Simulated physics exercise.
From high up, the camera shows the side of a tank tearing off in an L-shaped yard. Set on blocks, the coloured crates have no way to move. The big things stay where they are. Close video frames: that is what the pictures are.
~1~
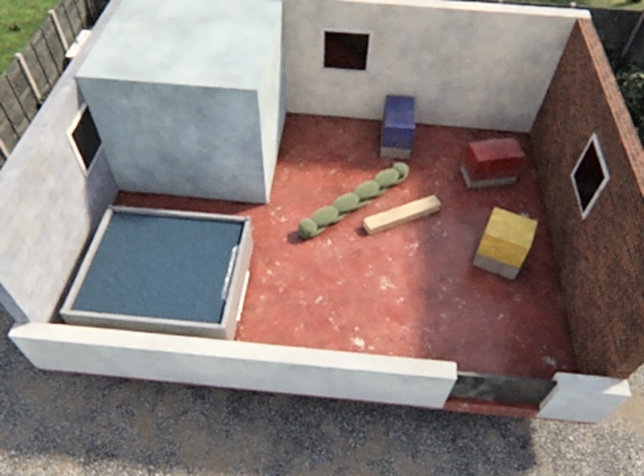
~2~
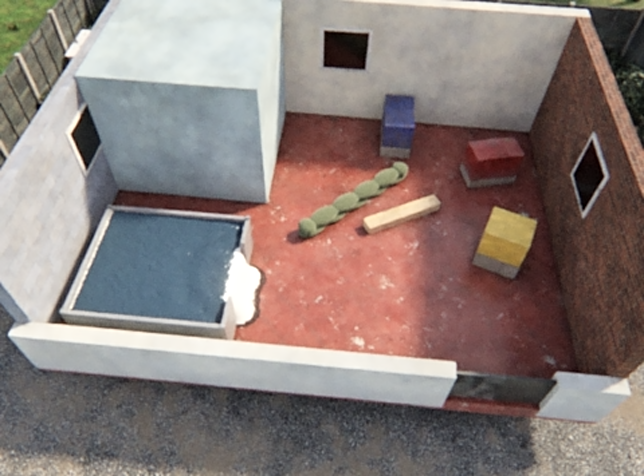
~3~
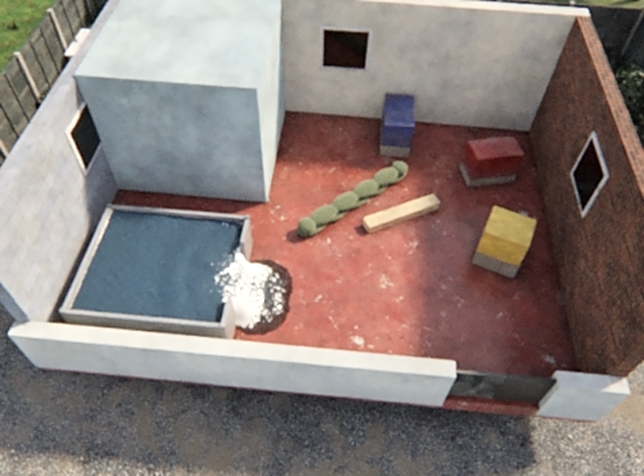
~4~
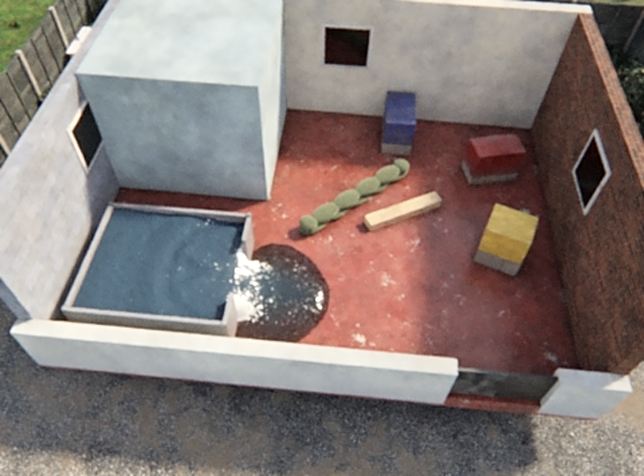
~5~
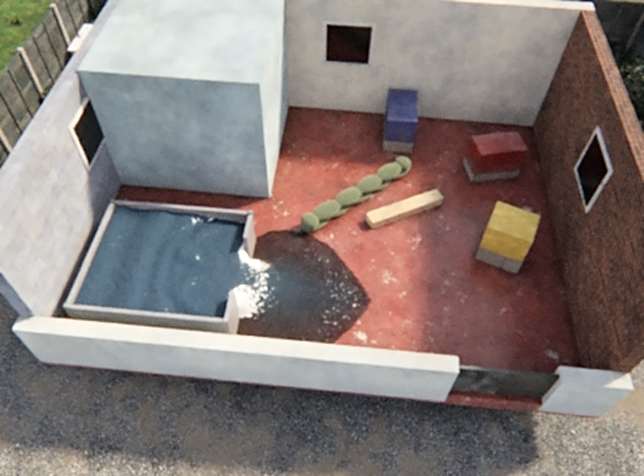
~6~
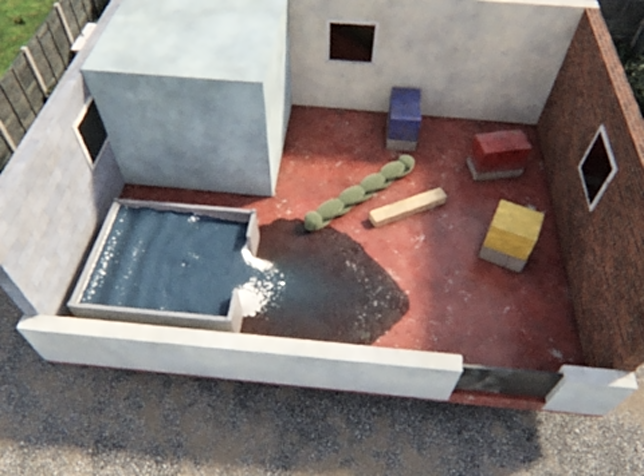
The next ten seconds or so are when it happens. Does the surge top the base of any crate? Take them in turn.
My prediction: The yellow crate is left alone by the water, the red crate is lapped by the water, the blue crate is left alone by the water.
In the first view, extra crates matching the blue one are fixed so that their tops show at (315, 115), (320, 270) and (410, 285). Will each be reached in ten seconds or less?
Going through them in order, the first is not reached, the second is overtopped and the third is not reached.
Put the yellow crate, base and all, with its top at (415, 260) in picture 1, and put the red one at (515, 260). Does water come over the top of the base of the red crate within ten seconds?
My reading: The red crate is topped.
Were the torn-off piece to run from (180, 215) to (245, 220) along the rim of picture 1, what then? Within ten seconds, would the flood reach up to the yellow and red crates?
Note: Yellow one is left dry; red one is left dry.
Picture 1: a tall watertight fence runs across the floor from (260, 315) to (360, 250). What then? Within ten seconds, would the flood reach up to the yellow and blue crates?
Well, the yellow crate stays untouched and the blue crate stays untouched then.
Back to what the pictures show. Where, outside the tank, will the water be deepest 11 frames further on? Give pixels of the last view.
Near (589, 392).
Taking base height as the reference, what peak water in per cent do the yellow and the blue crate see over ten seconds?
Around 70 % and 70 %.
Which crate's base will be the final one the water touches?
It's the blue one.
A moment on, water covers 35 % of the floor; the yellow crate water round its plinth, the red crate not reached, the blue crate not reached.
Next, water covers 45 % of the floor; the yellow crate water round its plinth, the red crate not reached, the blue crate not reached.
Then, water covers 55 % of the floor; the yellow crate water round its plinth, the red crate water round its plinth, the blue crate not reached.
Later, water covers 70 % of the floor; the yellow crate water round its plinth, the red crate water round its plinth, the blue crate water round its plinth.
In the end, water covers 85 % of the floor; the yellow crate stayed above the water, the red crate was topped, the blue crate stayed above the water.
